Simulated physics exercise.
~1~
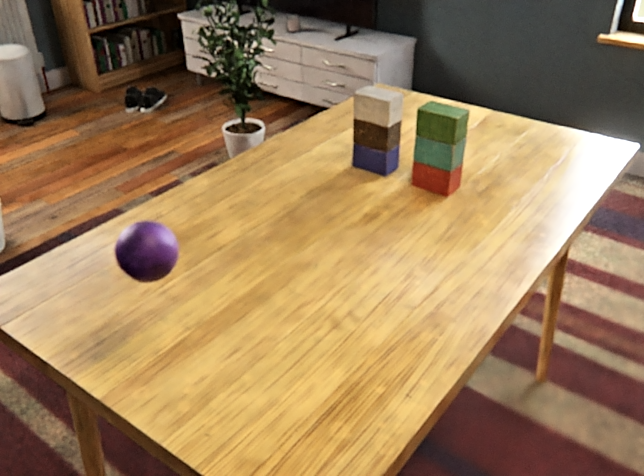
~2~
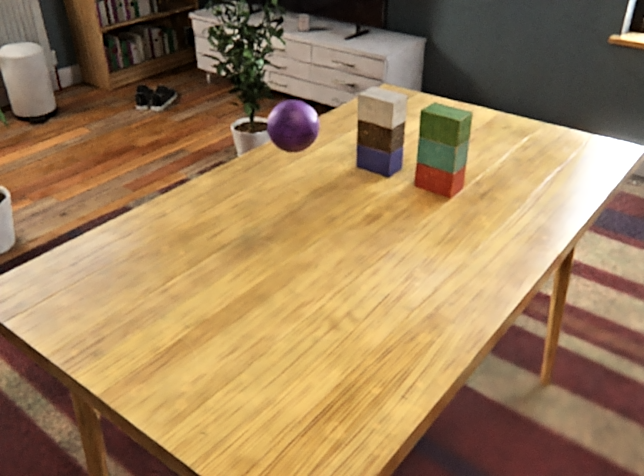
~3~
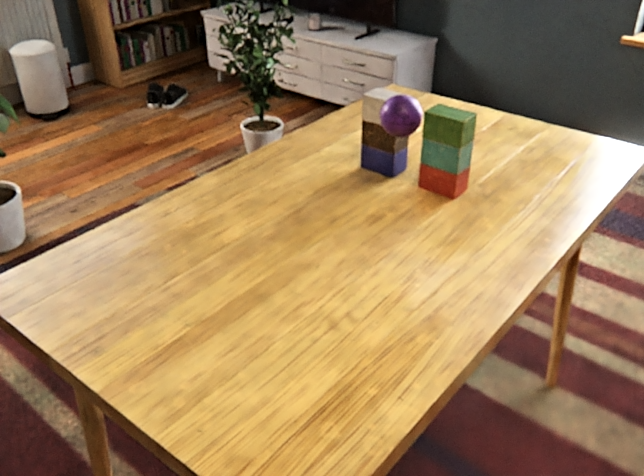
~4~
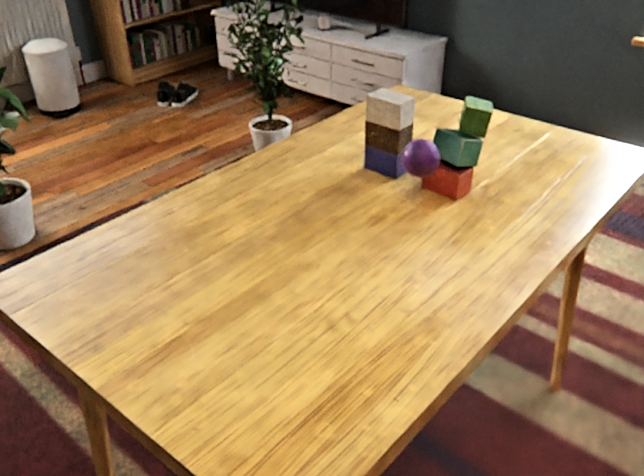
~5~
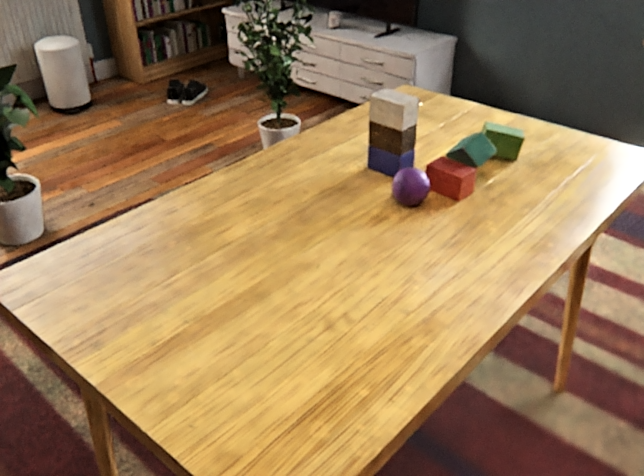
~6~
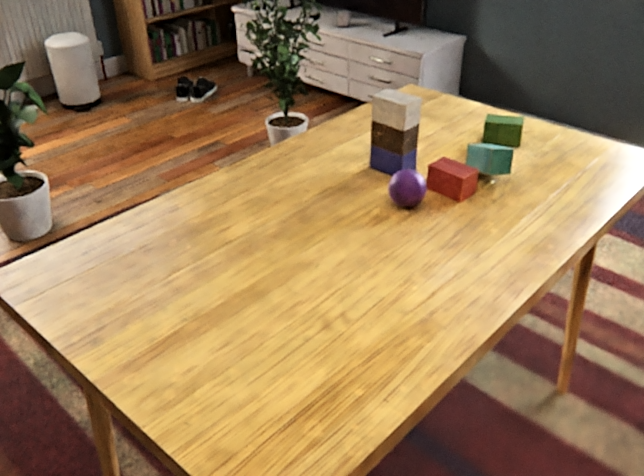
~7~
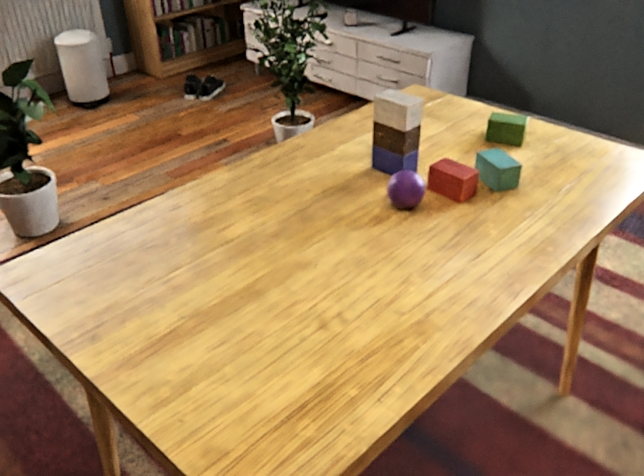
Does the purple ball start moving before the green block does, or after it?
The purple ball moves first, flying toward the stacks while the green block is still sitting on top of the right one. The green block only shifts once the ball reaches that stack.
